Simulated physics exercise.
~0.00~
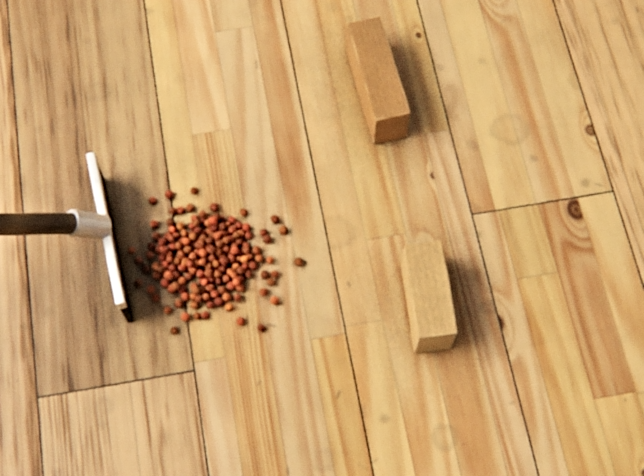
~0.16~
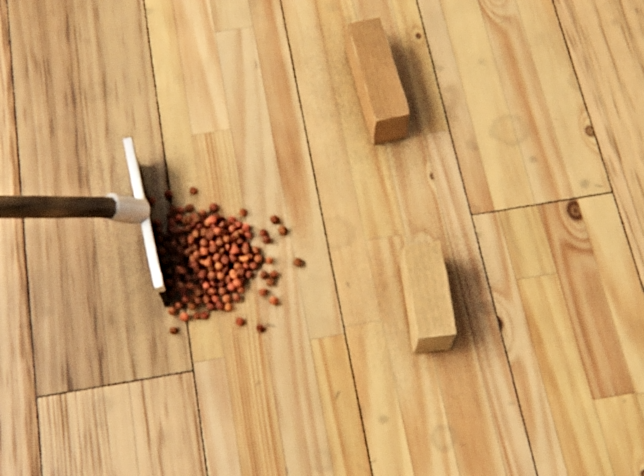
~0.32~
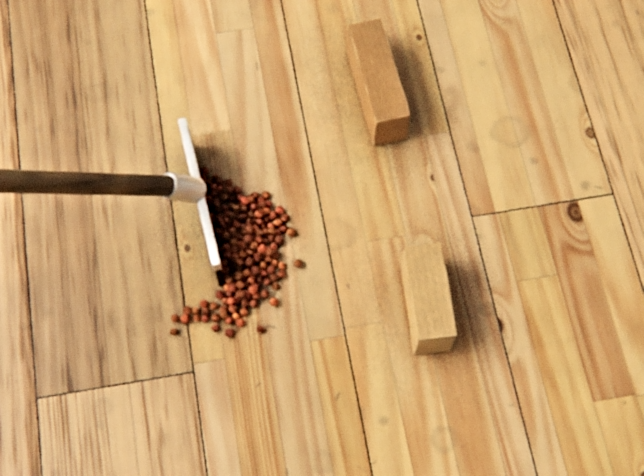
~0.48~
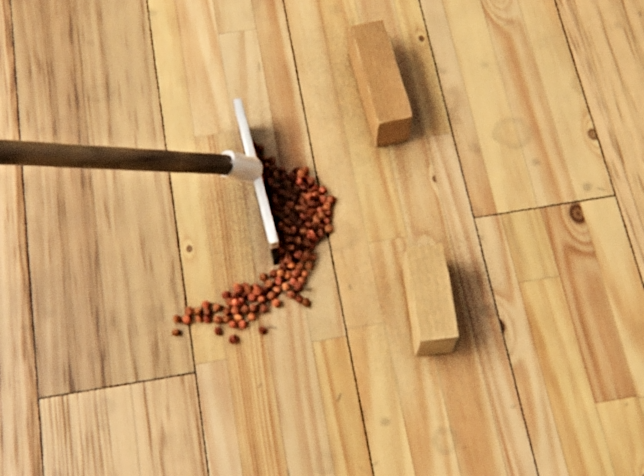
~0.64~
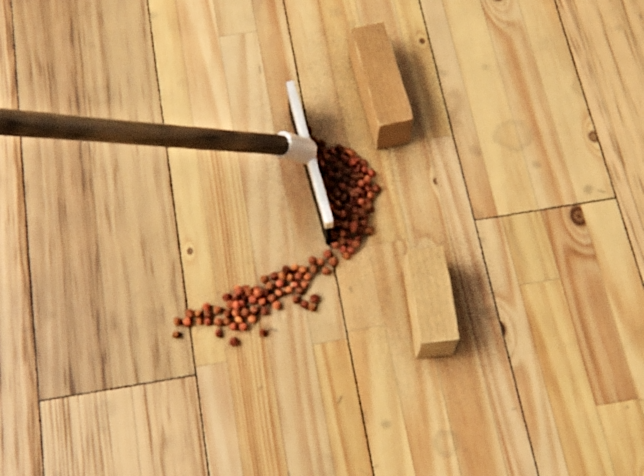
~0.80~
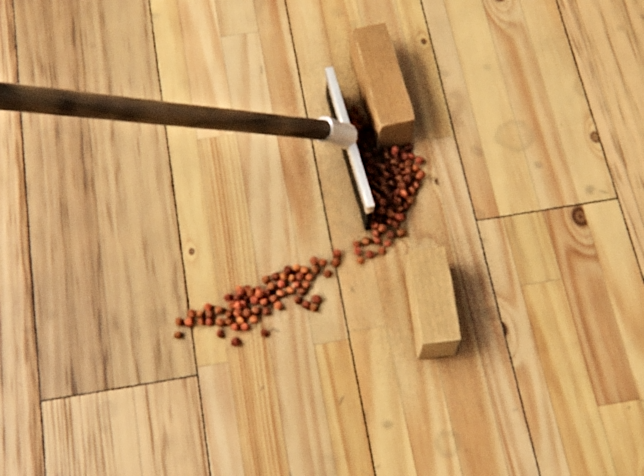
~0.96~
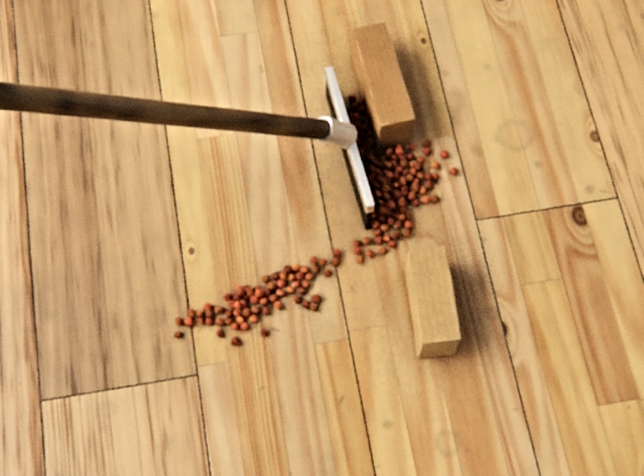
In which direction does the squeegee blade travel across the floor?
The blade travels to the right, toward the two wooden blocks, drifting slightly toward the top of the view along the way.
